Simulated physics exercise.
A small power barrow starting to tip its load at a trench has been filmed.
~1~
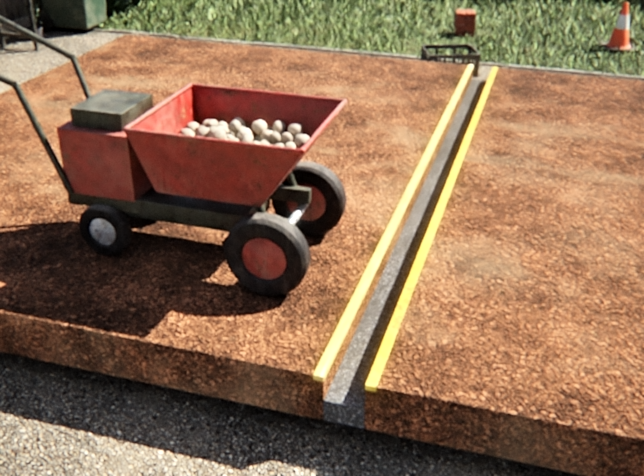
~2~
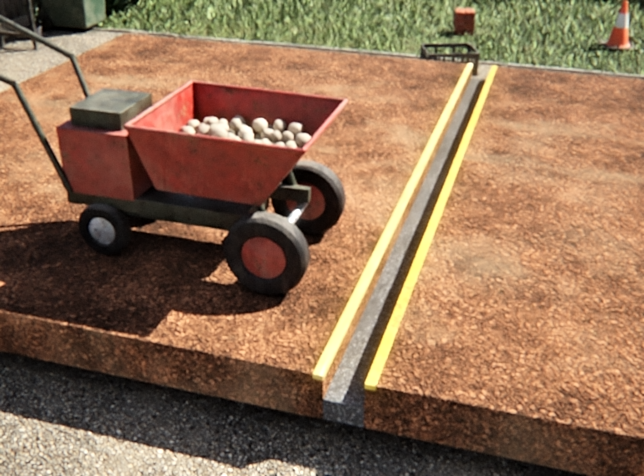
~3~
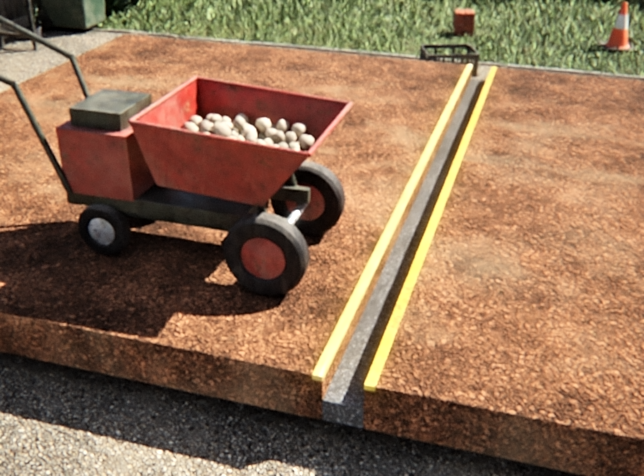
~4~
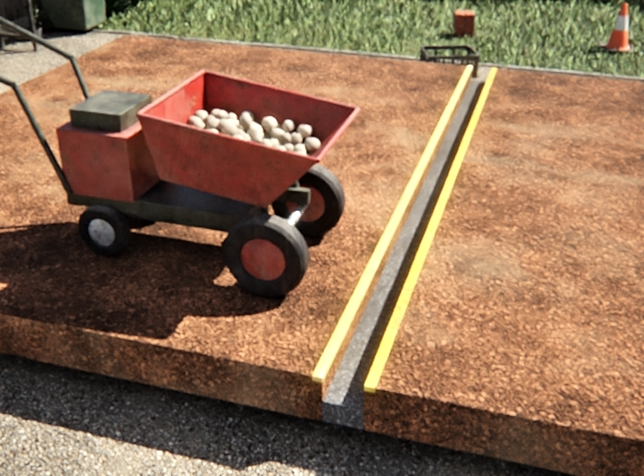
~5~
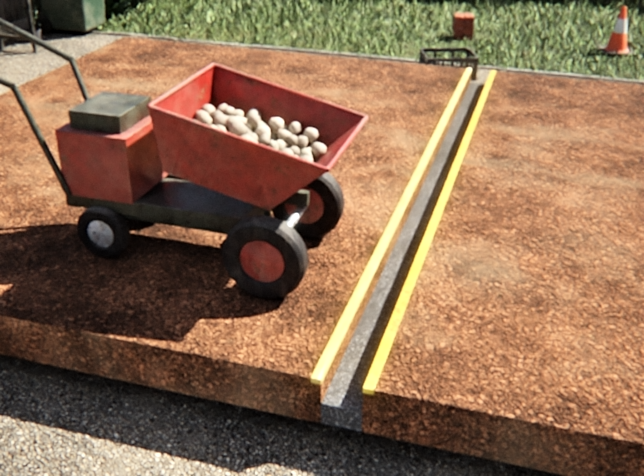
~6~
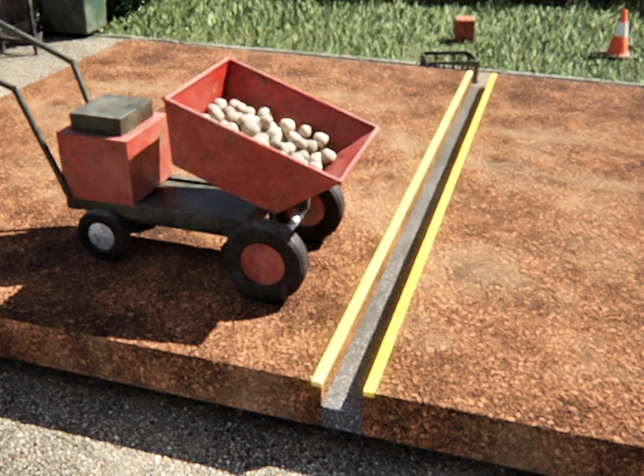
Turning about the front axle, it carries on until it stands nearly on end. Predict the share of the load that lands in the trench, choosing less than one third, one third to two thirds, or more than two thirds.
The share in the trench is less than one third.
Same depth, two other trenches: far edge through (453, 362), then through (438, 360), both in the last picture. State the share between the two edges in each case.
Roughly 90 percent first and 80 percent second.
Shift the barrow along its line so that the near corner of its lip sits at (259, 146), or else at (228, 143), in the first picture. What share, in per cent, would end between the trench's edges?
The shares come out close to 50 and 40 per cent, in that order.
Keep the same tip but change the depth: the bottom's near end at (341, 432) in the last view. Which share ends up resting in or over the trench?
0 %.
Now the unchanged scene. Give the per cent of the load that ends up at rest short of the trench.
Around 0 per cent.
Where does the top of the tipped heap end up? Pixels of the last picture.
Around (438, 263).
Just after the last frame, skip tipped steeply; every one in the skip.
A moment on, skip tipped right over; the larger part in the skip; just a few in or heaped over the trench; about a tenth beyond it; just a few falling.
Further on, skip tipped right over; roughly a third in the skip; just a few in or heaped over the trench; roughly two thirds beyond it.
When it is over, skip tipped right over; roughly a third in the skip; just a few in or heaped over the trench; roughly two thirds beyond it.
